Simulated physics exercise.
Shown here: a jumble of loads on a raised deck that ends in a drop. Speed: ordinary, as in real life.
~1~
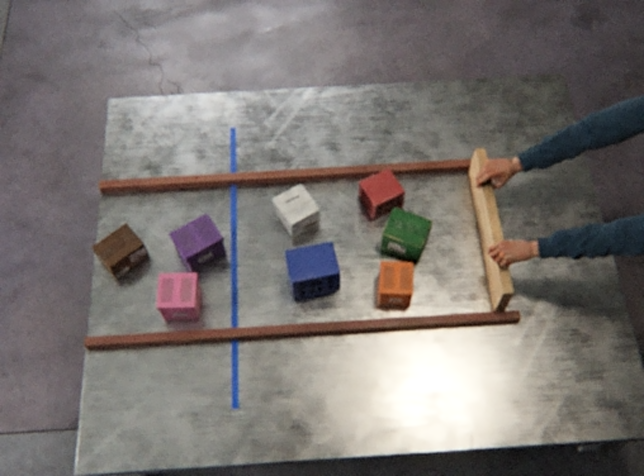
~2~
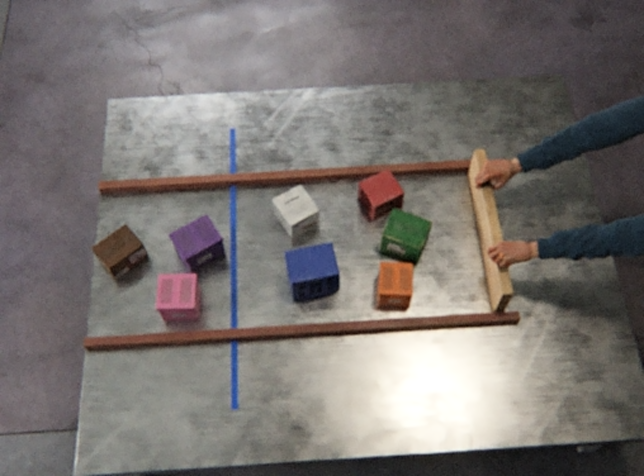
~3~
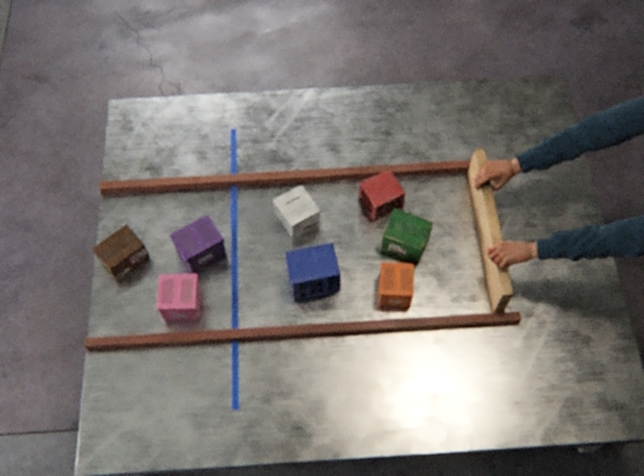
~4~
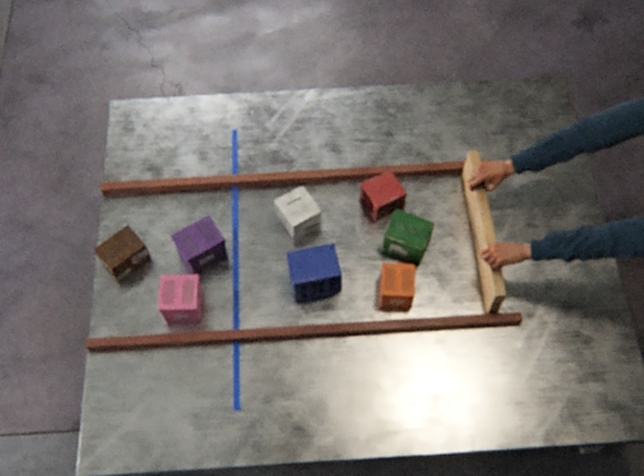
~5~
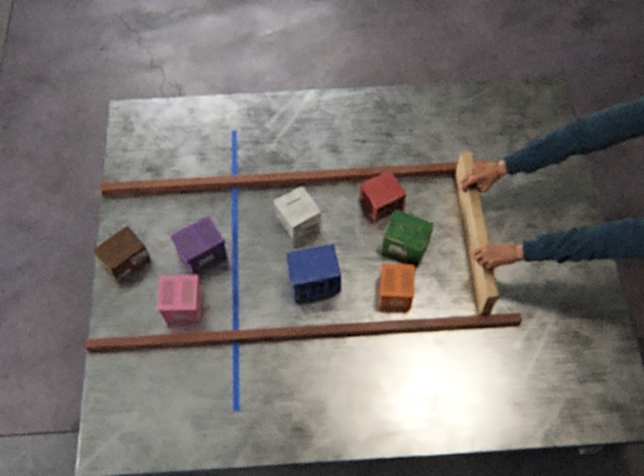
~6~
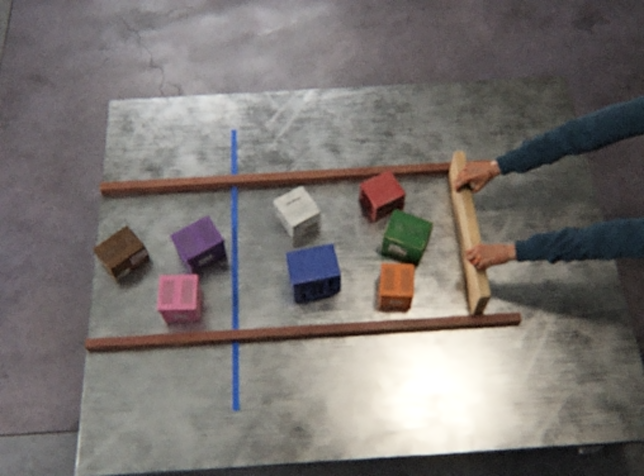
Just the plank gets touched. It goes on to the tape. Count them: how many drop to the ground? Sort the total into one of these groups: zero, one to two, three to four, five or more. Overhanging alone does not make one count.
It goes in the group zero.
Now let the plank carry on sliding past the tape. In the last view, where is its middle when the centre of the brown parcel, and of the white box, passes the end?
For the brown parcel, about (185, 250); for the white box, about (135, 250).
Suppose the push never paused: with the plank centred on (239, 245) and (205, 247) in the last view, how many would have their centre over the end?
It would be 0 at the first and 0 at the second.
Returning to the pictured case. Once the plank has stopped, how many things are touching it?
It touches 3.
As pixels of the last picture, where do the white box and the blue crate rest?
About (190, 226), and the other about (171, 289).
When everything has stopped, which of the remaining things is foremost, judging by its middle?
That would be the brown parcel.
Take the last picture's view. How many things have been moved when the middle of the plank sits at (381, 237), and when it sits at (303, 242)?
The counts are 3 and 5.
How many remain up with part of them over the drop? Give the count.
You'd get 0.
A little later, none off yet; brown parcel at rest near (122, 253); pink tote at rest near (181, 299); purple tote at rest near (200, 245).
When it is over, the number that fall off is zero.
